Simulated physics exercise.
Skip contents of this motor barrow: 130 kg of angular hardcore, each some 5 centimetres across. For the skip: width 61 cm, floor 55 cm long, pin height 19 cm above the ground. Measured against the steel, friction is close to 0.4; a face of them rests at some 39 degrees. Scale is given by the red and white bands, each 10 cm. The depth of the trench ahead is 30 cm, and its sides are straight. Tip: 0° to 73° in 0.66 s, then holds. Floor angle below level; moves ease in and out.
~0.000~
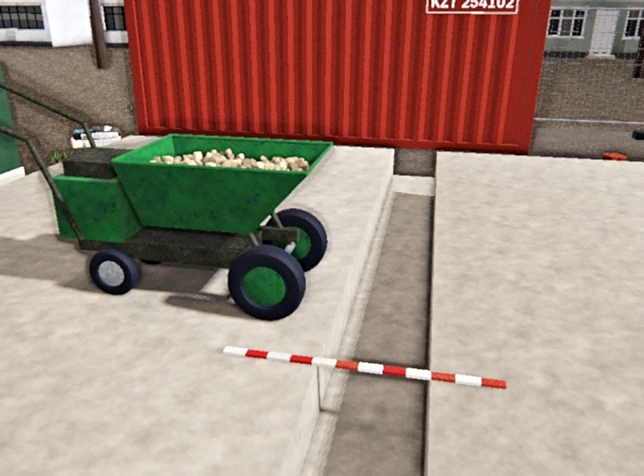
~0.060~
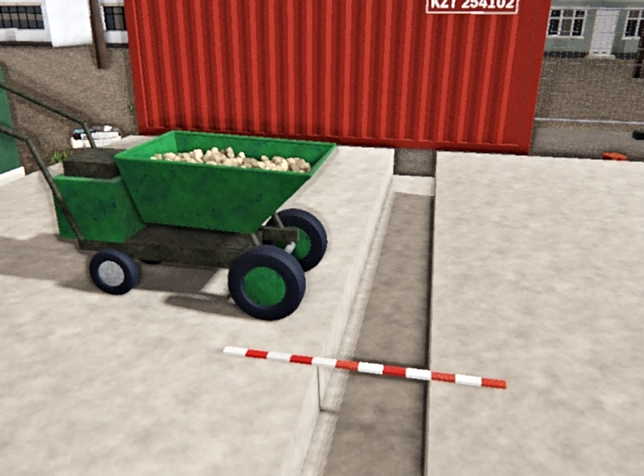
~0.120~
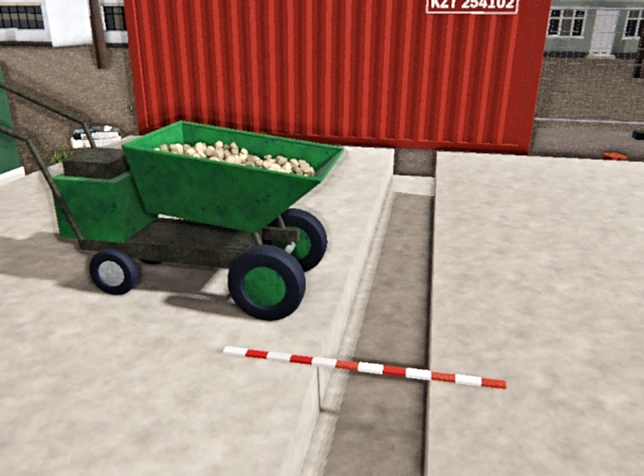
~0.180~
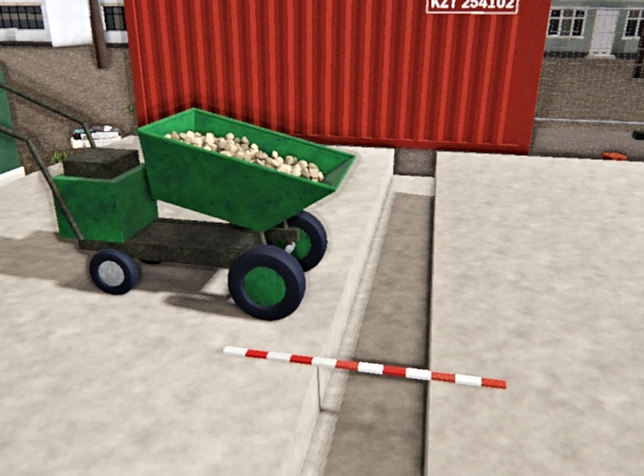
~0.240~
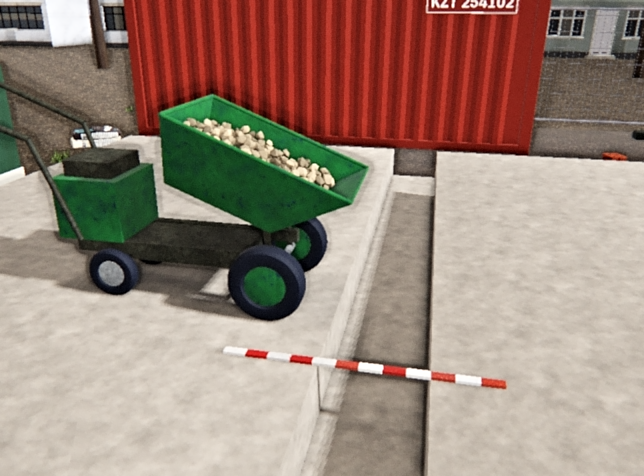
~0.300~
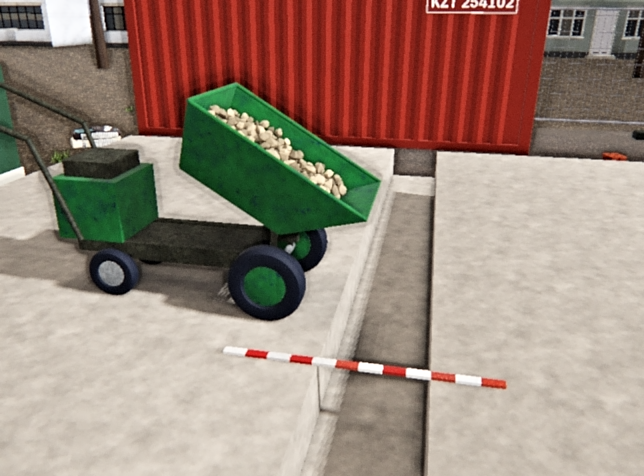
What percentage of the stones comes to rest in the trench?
About 51 per cent.
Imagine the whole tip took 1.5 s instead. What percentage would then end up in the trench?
My guess is near 75 percent.
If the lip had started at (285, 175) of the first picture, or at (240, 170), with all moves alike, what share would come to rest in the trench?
Some 70 and some 100 per cent, in that order.
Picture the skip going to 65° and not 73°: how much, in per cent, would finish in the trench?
Roughly 45%.
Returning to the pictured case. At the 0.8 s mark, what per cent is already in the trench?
Close to 15 per cent at that time.
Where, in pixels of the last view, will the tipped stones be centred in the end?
Their middle is at about (428, 317).
After 0.5 s the floor is at 62°; 100 % in the skip; the foremost stones are at (379, 251).
After 0.8 s the floor is at 73°; 74 % in the skip, 15 % in the trench, 11 % past the trench; the foremost stones are at (464, 318).
After 1.1 s the floor is at 73°; 13 % in the skip, 36 % in the trench, 51 % past the trench; the foremost stones are at (623, 319).
After 3.1 s the floor is at 73°; 0 % in the skip, 51 % in the trench, 49 % past the trench; the foremost stones are past the picture's edge.
